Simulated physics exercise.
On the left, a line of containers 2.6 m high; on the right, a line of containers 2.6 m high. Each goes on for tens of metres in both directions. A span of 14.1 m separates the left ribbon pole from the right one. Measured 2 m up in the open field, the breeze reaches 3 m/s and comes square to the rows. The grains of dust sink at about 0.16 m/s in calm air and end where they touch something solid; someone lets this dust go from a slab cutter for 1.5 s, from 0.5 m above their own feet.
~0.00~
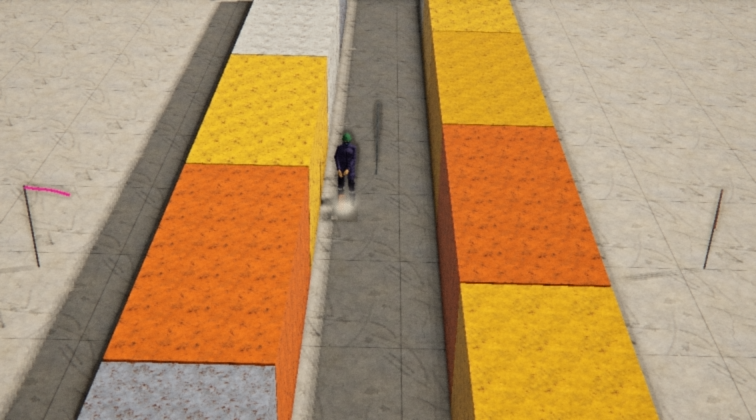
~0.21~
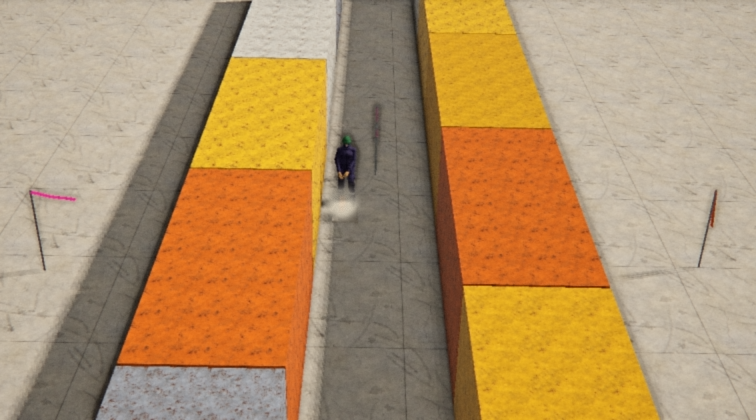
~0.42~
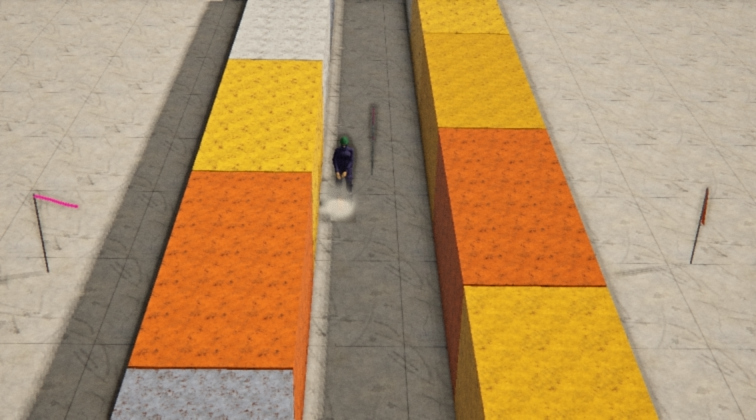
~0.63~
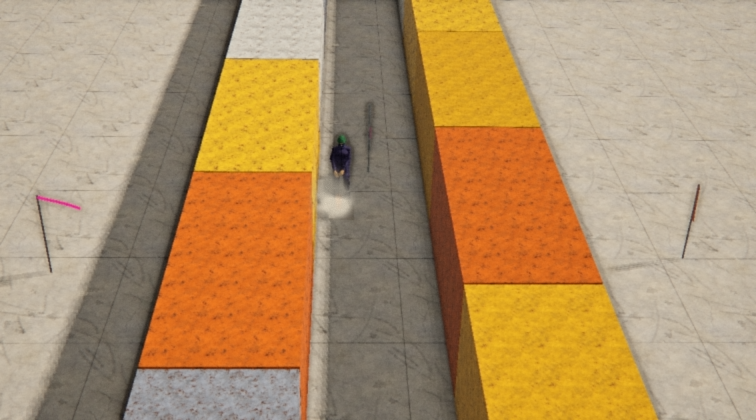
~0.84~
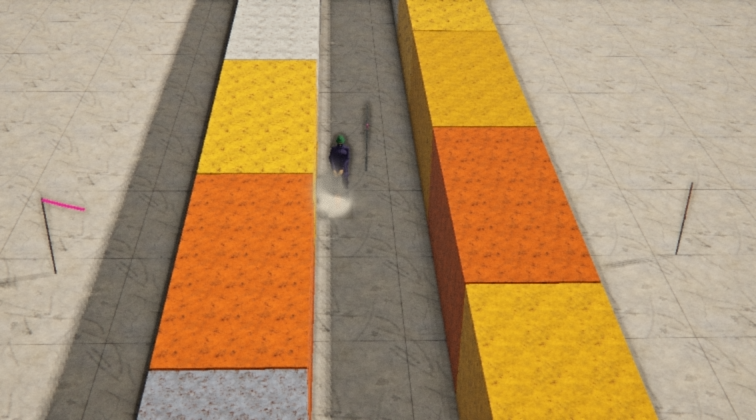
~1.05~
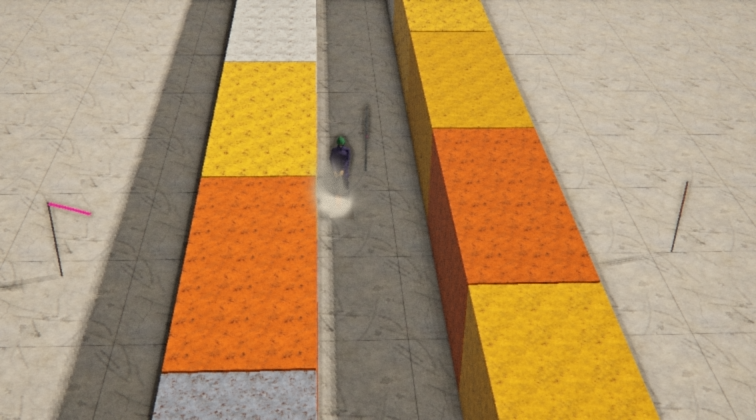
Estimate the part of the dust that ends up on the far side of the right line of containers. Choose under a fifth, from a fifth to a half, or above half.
Past the right line of containers at the end: The middle range.
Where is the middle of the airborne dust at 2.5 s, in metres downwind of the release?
Reading: Near 0.5 m.
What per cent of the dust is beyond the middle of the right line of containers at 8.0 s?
It's close to 20 percent.
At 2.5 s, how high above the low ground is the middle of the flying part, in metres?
Roughly 1.6 m up.
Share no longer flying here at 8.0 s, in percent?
Roughly 50 percent by that time.
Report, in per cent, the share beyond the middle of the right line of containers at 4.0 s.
It comes to around 1 %.
After 2.5 s, 0 % is beyond the right line of containers; 13 % has touched down or left; the middle of what still flies is 1.6 m above the low ground, near (327, 162).
After 4.0 s, 1 % is beyond the right line of containers; 30 % has touched down or left; the middle of what still flies is 2.7 m above the low ground, near (346, 121).
After 8.0 s, 21 % is beyond the right line of containers; 51 % has touched down or left; the middle of what still flies is 1.8 m above the low ground, near (404, 154).
After 20.0 s, 28 % is beyond the right line of containers; 83 % has touched down or left.
After 45.0 s, 30 % is beyond the right line of containers; 99 % has touched down or left.
